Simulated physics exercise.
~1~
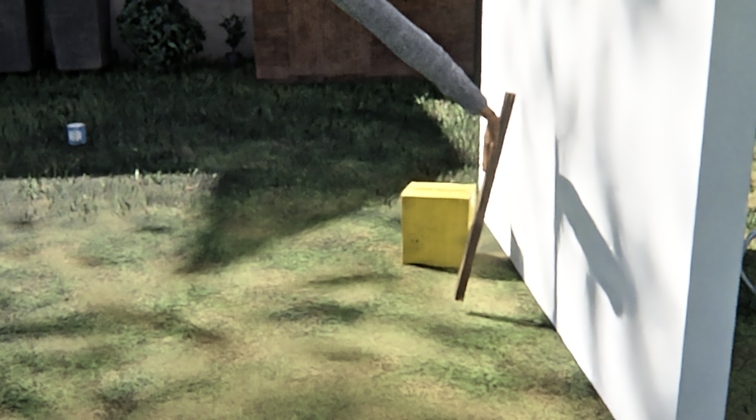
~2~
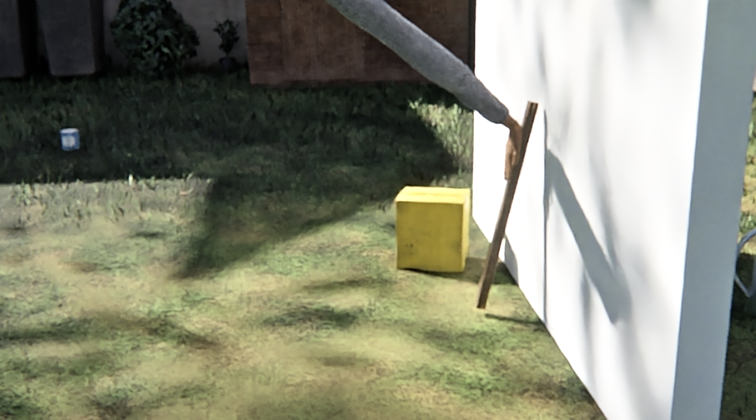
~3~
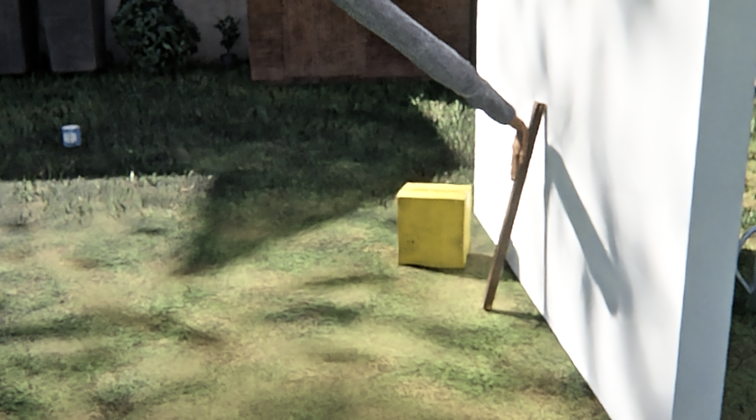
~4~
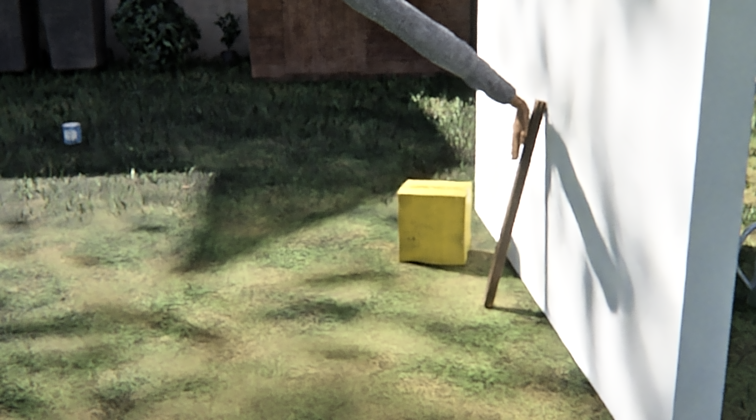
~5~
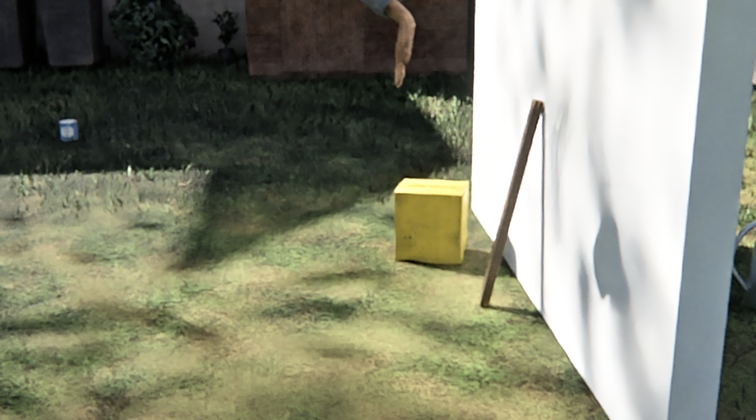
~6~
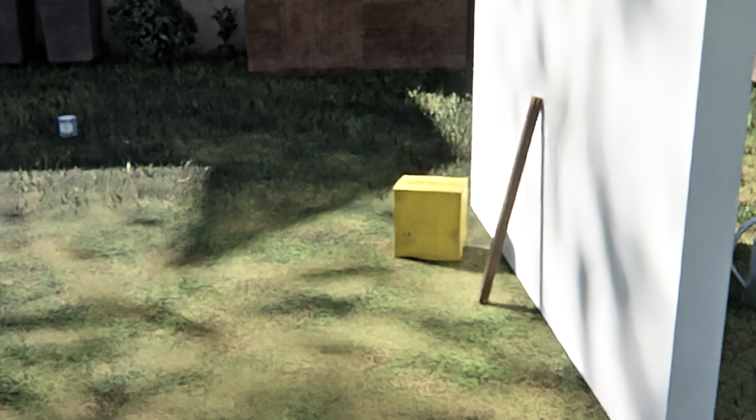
In the video, a hand moves a dark pole slightly right and leans it against a white wall on grass, near a yellow box, then lets go and withdraws; the pole stays leaning and the box remains in place.
